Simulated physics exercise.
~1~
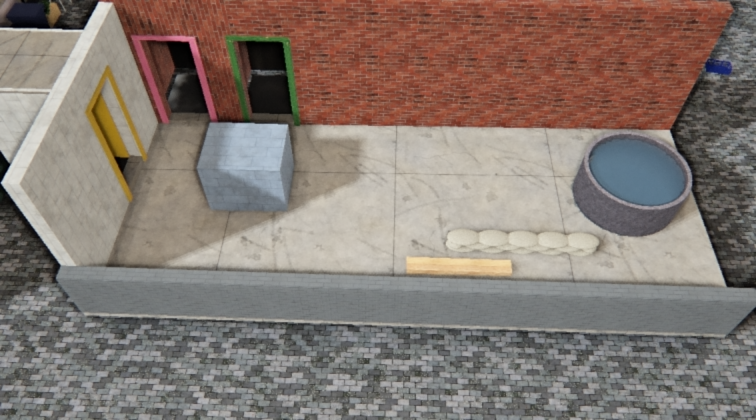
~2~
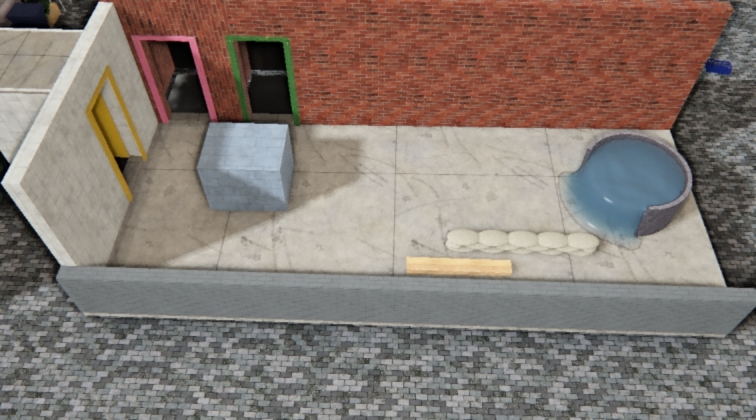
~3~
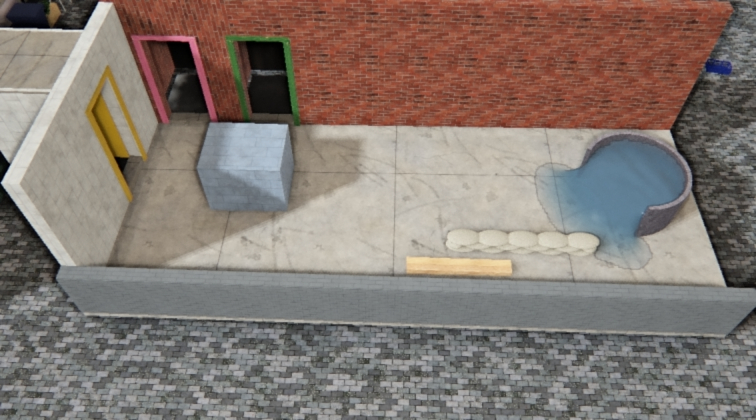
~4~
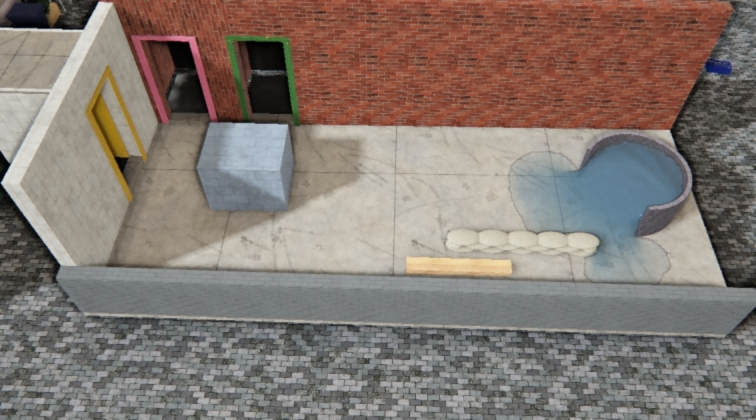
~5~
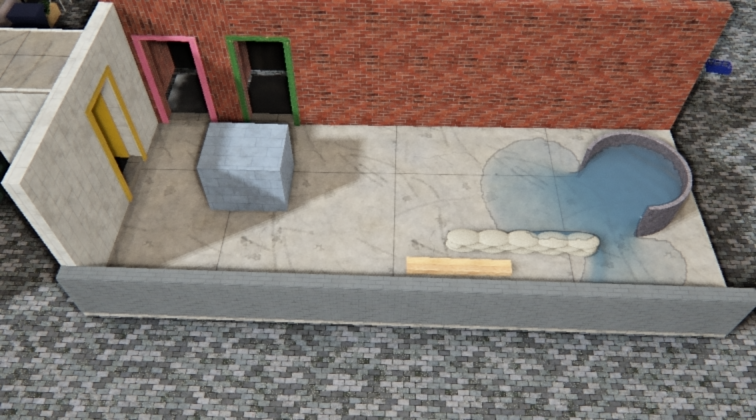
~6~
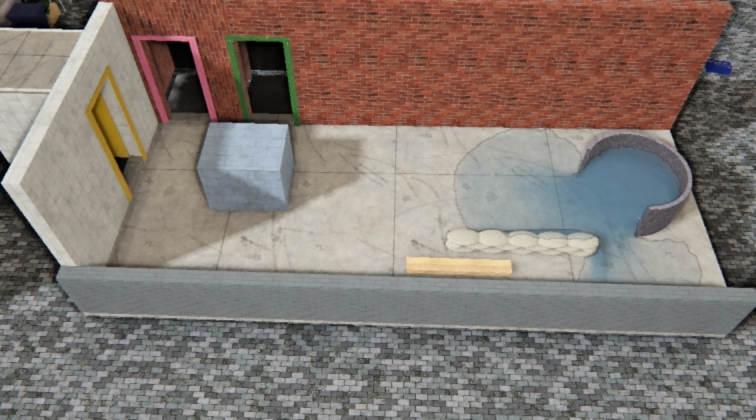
The clip opens on a walled courtyard seen from above, with still water in a round tank at the right. The tank's front-left side gives way and water pours through the gap onto the pale floor. The puddle spreads leftward and toward the front wall, around the right end of the white sandbag-like row.
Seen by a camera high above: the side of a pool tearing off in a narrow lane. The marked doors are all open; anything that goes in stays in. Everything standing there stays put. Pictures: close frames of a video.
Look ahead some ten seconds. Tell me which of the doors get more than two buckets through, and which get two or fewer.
In order: The green door surpasses two buckets, the pink door surpasses two buckets, the yellow door does not surpass two buckets.
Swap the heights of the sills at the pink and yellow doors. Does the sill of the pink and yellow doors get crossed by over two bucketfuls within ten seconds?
In my view pink remains within bounds while yellow exceeds the threshold.
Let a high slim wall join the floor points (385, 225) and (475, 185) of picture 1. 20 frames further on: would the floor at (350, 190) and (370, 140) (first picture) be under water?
The first point ends up spared and the second ends up swamped.
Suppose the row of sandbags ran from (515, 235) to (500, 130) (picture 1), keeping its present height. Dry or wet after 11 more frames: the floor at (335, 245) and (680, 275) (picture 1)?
Submerged, submerged.
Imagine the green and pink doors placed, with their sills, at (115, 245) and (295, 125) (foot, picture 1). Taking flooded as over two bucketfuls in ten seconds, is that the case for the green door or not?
Green: Exceeds the limit.
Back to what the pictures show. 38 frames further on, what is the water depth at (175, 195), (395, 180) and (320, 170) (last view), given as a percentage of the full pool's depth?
Going in order, that's 10, 2 and 12 %.
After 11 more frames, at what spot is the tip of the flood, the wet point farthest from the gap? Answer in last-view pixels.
I'd point to (210, 233).
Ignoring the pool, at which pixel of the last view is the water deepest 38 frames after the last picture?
About (128, 208).
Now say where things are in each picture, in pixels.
In the first frame, still water in the round tank at (636, 171).
In the second frame, the front is at (635, 245), out from the gap at (591, 206).
In the third frame, water pours out at (590, 207) and has run to (640, 262).
In the fourth frame, the front is at (530, 157), out from the gap at (590, 209).
In the fifth frame, water pours out at (590, 209) and has run to (494, 161).
In the sixth frame, water pours out at (590, 209) and has run to (469, 158).
A moment on, water covers 35 % of the floor; the green door not reached, the pink door not reached, the yellow door not reached.
Next, water covers 55 % of the floor; the green door not reached, the pink door not reached, the yellow door not reached.
Then, water covers 75 % of the floor; the green door under two buckets in, the pink door wet at the sill, nothing in, the yellow door not reached.
Later, water covers 80 % of the floor; the green door over two buckets in, the pink door under two buckets in, the yellow door wet at the sill, nothing in.
In the end, water covers 55 % of the floor; the green door over two buckets in, the pink door over two buckets in, the yellow door wet at the sill, nothing in.
